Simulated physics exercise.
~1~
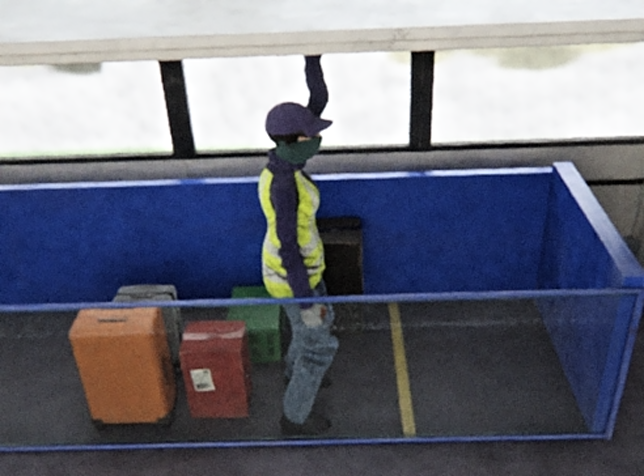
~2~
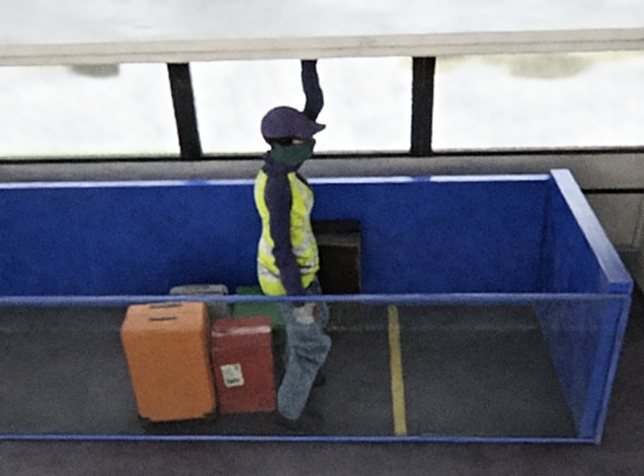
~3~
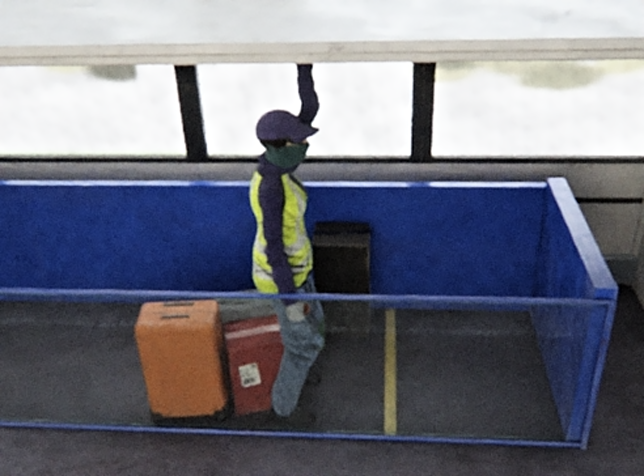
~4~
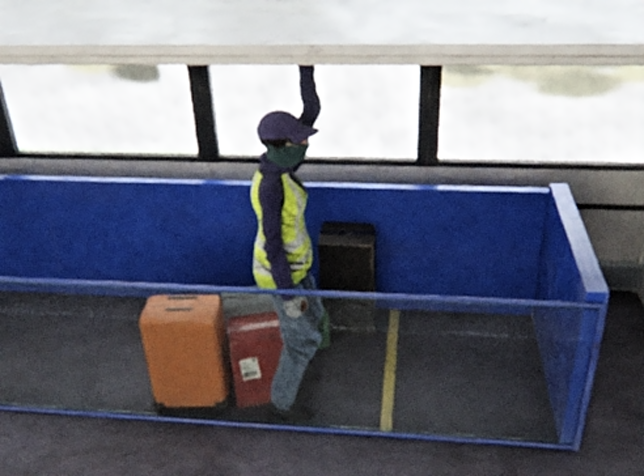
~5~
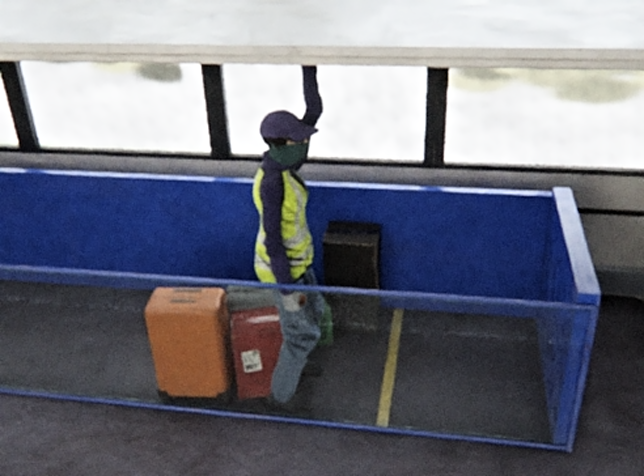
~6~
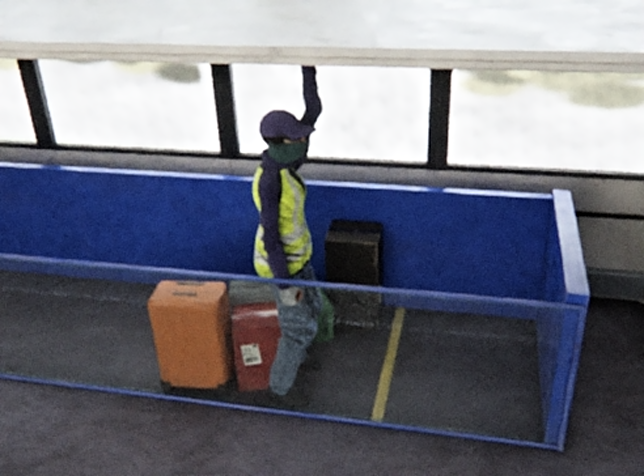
A masked worker in a cap and yellow vest stands gripping a rail overhead in a blue-walled luggage bay, seen from slightly above through its clear near side. A large orange case, a red case, a smaller grey case and a green crate sit to the left, with a black bag by the back wall. The orange and red cases slide right, and the grey case and crate slide behind them and the worker's legs. The black bag barely shifts. Everything settles upright, short of the yellow floor line, as the view drifts sideways.
